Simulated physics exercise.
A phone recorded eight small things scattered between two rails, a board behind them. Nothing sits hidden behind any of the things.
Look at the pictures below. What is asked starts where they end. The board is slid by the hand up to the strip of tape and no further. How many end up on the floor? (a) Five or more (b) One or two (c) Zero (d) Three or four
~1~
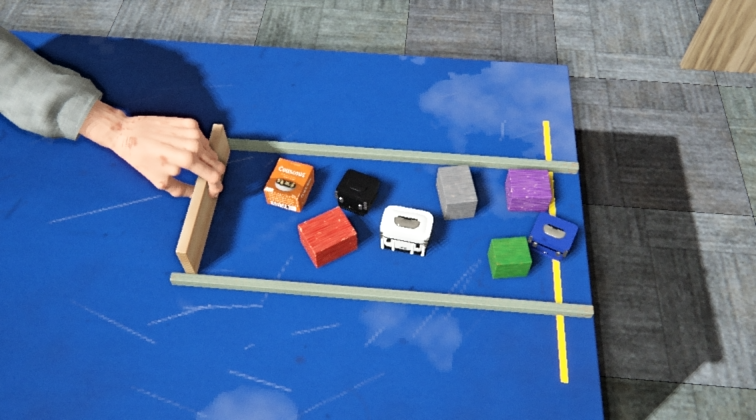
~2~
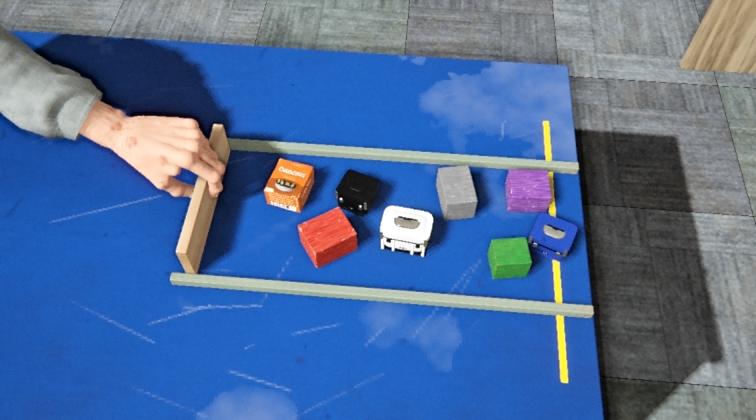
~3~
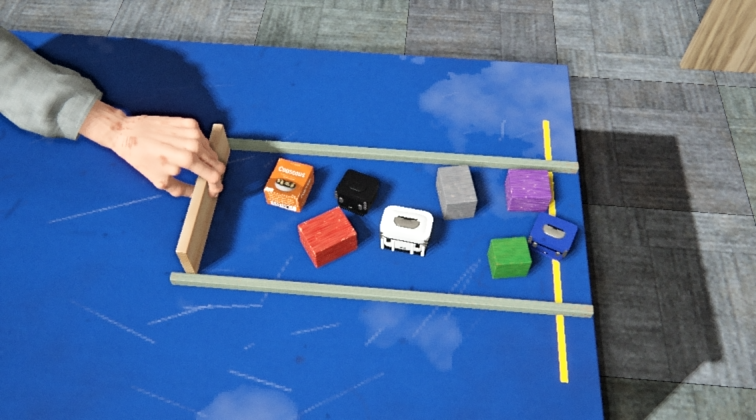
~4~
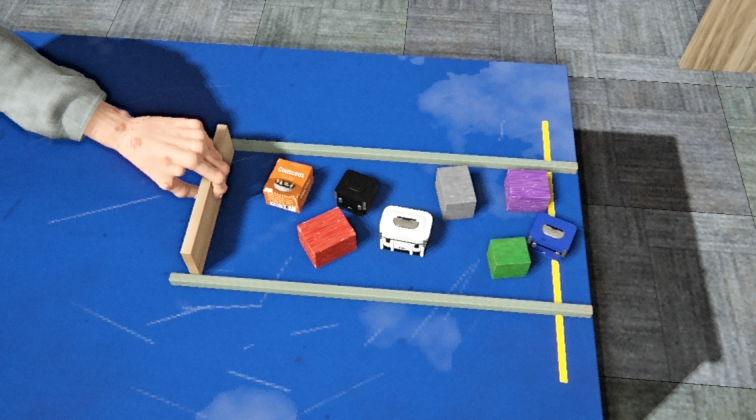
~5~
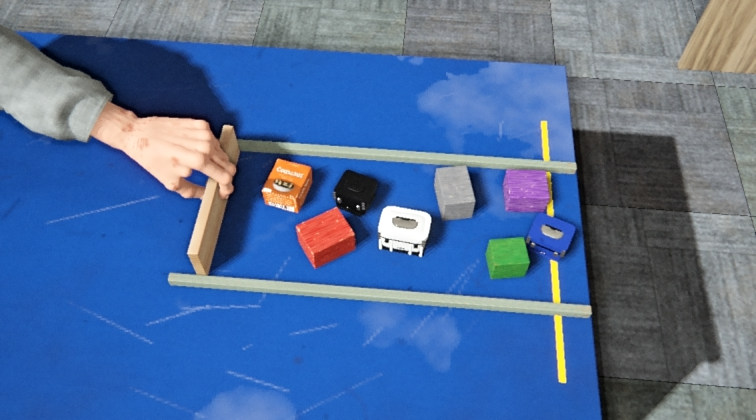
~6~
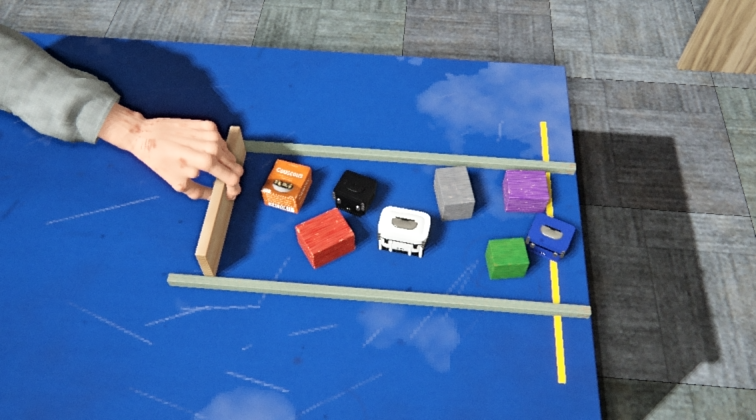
The answer is a.
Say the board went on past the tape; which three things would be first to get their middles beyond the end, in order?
The order is the purple block, then the blue case, then the grey block.
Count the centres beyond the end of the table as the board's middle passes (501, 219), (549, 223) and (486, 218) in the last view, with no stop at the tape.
Going through the three places, I get 3, 6 and 2.
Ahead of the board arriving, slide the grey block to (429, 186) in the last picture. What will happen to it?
In that case it plunges.
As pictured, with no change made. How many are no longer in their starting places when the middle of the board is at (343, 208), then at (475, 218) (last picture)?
The counts are 4 and 8.
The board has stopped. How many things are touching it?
The number is 2.
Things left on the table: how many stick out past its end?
That adds up to 2.
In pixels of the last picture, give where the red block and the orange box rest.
The red block at (583, 272), the orange box at (571, 204).
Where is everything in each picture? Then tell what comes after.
Blue case (551, 238); purple block (528, 191); green block (509, 258); board (205, 197); tape (554, 235), in the first picture.
Purple block (528, 191); red block (328, 238), in the second picture.
Green block (509, 258); white case (406, 230), in the third picture.
Blue case (551, 238); orange box (289, 185), in the fourth picture.
Purple block (526, 191); grey block (454, 193), in the fifth picture.
Blue case (549, 238); purple block (525, 192); green block (507, 259); board (223, 199); tape (552, 236), in the sixth picture.
Soon after, none off yet; blue case at rest near (549, 238); purple block at rest near (525, 192); green block at rest near (507, 259).
After that, none off yet; blue case displaced a little near (562, 240); purple block displaced about its own width near (573, 194); green block displaced a little near (518, 266).
In the end, the number that fall off is five or more; gone, black case, white case, grey block, green block, purple block and blue case.
